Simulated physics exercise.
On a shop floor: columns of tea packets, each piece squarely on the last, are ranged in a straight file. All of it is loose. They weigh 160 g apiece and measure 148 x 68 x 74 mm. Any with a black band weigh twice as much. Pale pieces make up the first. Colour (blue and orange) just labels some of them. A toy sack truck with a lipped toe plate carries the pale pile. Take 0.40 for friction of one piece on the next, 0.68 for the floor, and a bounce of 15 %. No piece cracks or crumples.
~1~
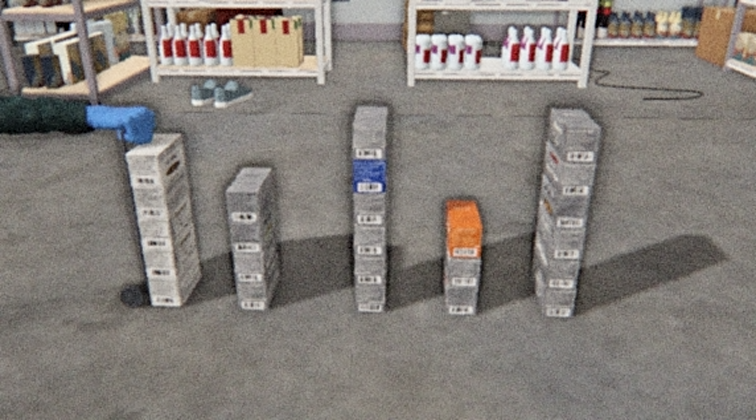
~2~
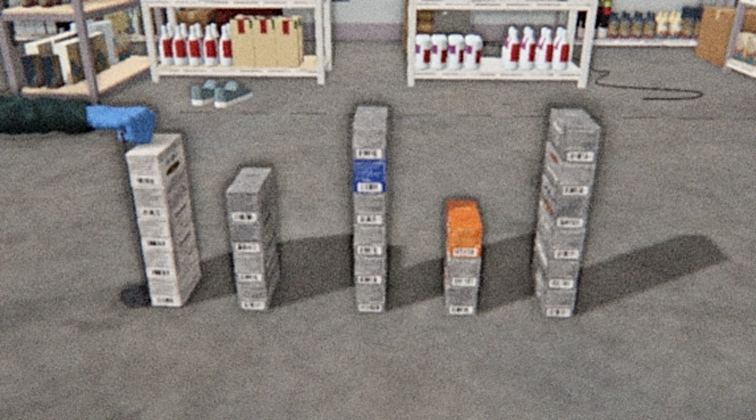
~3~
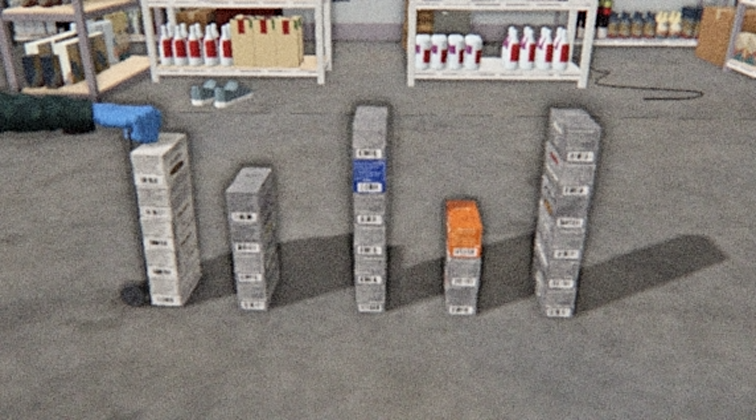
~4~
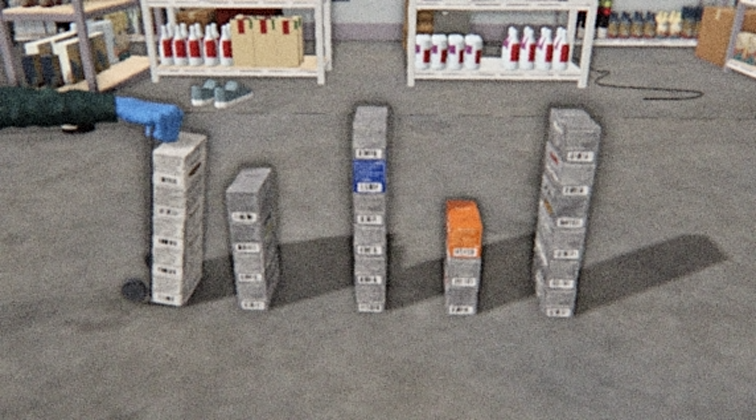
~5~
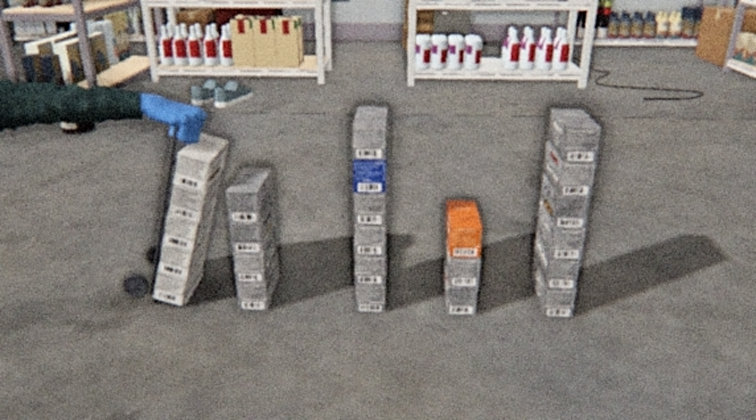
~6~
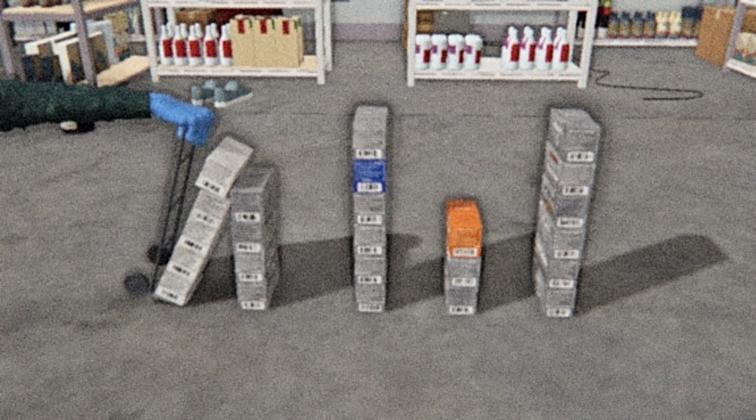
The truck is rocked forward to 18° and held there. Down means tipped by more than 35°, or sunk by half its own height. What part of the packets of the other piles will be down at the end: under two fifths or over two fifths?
Over two fifths of them.
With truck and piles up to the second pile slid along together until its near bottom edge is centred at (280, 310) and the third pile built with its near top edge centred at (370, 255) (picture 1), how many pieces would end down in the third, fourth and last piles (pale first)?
Then third 1, fourth 2, last 0.
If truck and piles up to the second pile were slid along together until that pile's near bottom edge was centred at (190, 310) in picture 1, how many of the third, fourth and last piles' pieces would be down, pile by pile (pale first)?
In that case third 0, fourth 0, last 0.
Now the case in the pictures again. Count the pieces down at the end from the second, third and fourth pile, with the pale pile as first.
By pile: Second 4, third 6, fourth 2.
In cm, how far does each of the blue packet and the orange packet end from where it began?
Moved: Blue 20, orange 16.
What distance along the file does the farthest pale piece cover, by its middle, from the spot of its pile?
Roughly 40 cm along.
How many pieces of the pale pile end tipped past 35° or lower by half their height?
The count is 5.
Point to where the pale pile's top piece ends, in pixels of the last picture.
Near (340, 258).
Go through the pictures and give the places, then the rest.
In the first picture (pixels give the middle of a visible side), truck frame (128, 170) 0° forward; blue packet (369, 177); orange packet (466, 243); none of the others has stirred.
Truck frame (128, 170) 0° forward; blue packet (369, 177), in the second picture.
Truck frame 2° forward; blue packet (369, 177), in the third picture.
Truck frame (152, 166) 9° forward, top of the pale pile leaning 9°; blue packet (369, 177); none of the others has stirred, in the fourth picture.
Truck frame (170, 166) 16° forward, top of the pale pile leaning 17°; blue packet (369, 177); none of the others has stirred, in the fifth picture.
Truck frame (177, 166) 18° forward, top of the pale pile leaning 30°; blue packet (369, 177); orange packet (466, 243); one has shifted, in the sixth picture.
Then, 0.20 s past the last view, 5 of the pale pile down; none of the 19 other packets down, 4 disturbed.
Then, 0.38 s past the last view, 5 of the pale pile down; 4 of the 19 other packets down; blue packet 4° from how it stood.
Then, 0.60 s past the last view, 5 of the pale pile down; 9 of the 19 other packets down; blue packet 55° from how it stood, 9 cm lower; orange packet 7° from how it stood.
Then, 0.86 s past the last view, 5 of the pale pile down; 12 of the 19 other packets down; blue packet 34° from how it stood, 17 cm lower; orange packet 7 cm lower.
In the end, 5 of the pale pile down; 12 of the 19 other packets down; blue packet 48° from how it stood, 19 cm lower; orange packet 8 cm lower. That is 63 per cent. From the last view, middles, blue packet near (404, 242), orange packet near (521, 260).
